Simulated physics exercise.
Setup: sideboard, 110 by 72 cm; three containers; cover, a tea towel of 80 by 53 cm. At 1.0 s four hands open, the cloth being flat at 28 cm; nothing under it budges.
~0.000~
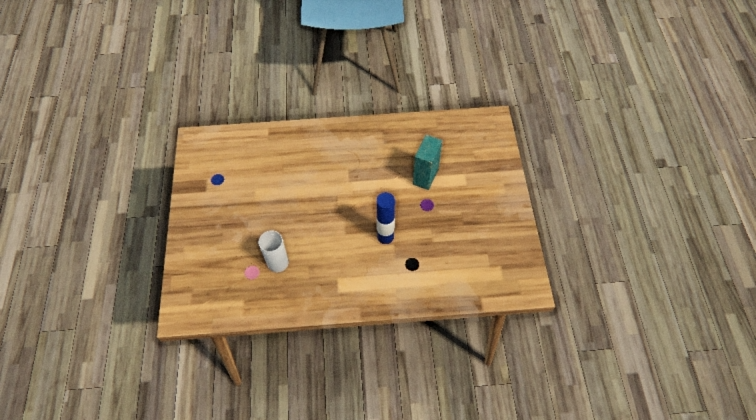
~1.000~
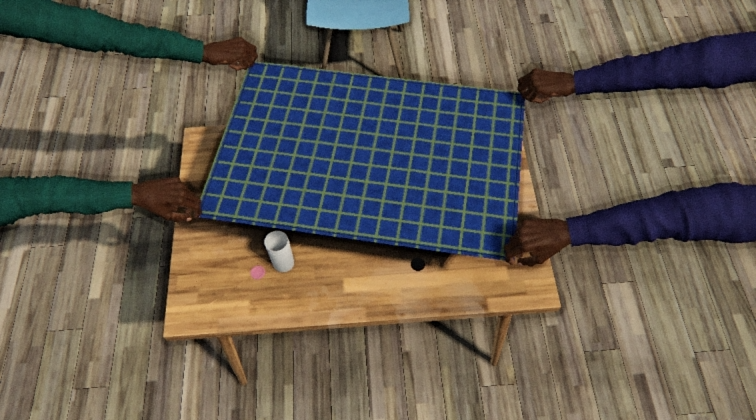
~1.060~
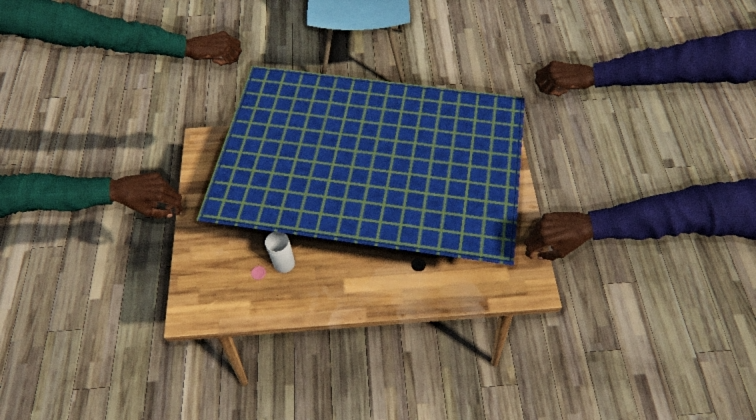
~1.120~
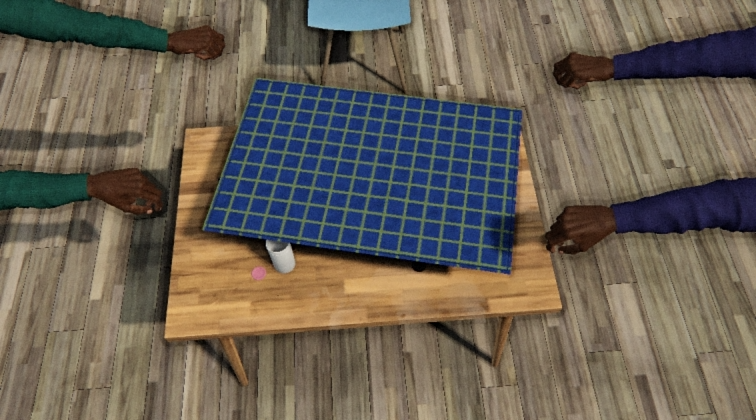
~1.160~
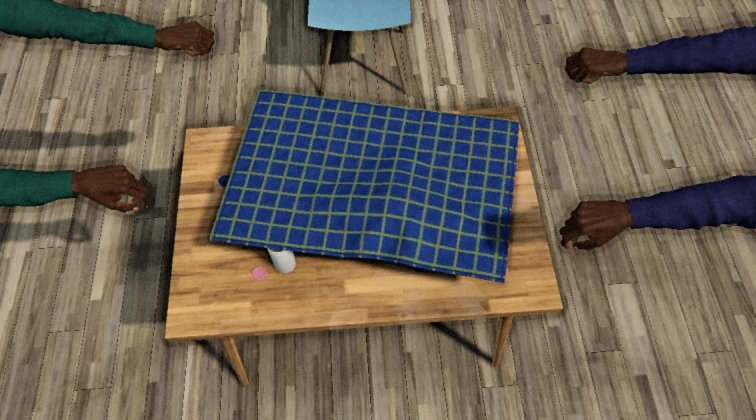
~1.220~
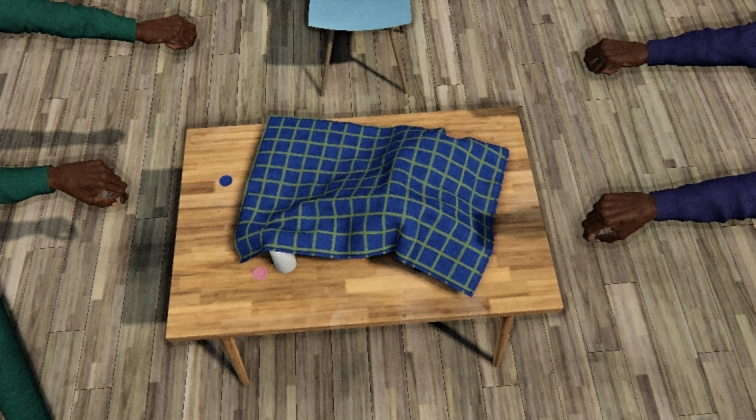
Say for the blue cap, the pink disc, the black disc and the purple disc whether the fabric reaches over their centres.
The blue cap stays uncovered, the pink disc still shows, the black disc gets covered, the purple disc ends under the cloth.
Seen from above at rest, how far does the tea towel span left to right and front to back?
It covers around 76 cm side to side and 58 cm front to back.
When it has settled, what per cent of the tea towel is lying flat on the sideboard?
I'd say close to 35 in a hundred.
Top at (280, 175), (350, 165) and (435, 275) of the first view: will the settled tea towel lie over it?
Result, same order: Overlaid, overlaid, overlaid.
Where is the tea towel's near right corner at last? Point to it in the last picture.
That corner ends up near pixel (442, 289) in the last view.
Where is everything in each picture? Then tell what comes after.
The first picture shows shows, blue cap (217, 179); pink disc (252, 272); black disc (412, 264); purple disc (427, 205); teal block (429, 148), 15 cm tall; white cup (271, 241), 14 cm tall; blue canister (386, 200), 21 cm tall.
The second picture shows shows, tea towel corners (194, 216) (250, 61) (525, 93) (514, 262); highest point 28 cm, lowest 28 cm.
The third picture shows shows, tea towel corners (197, 220) (252, 66); highest point 26 cm, lowest 26 cm.
The fourth picture shows shows, tea towel corners (203, 230) (256, 78); highest point 22 cm, lowest 21 cm.
The fifth picture shows shows, tea towel corners (210, 240) (259, 90); highest point 22 cm, lowest 15 cm.
The sixth picture shows shows, tea towel corners (239, 264) (269, 116) (508, 149) (472, 297); highest point 22 cm, lowest 5 cm.
At 1.4 s, 30 % of it is down, spanning 80 by 57 cm, above black disc, purple disc.
At 1.6 s, 35 % of it is down, spanning 75 by 58 cm, above black disc, purple disc.
At 1.7 s, 35 % of it is down, spanning 76 by 58 cm, above black disc, purple disc.
At 1.9 s, 35 % of it is down, spanning 76 by 59 cm, above black disc, purple disc.
At 2.7 s, 35 % of it is down, spanning 75 by 59 cm, above black disc, purple disc.
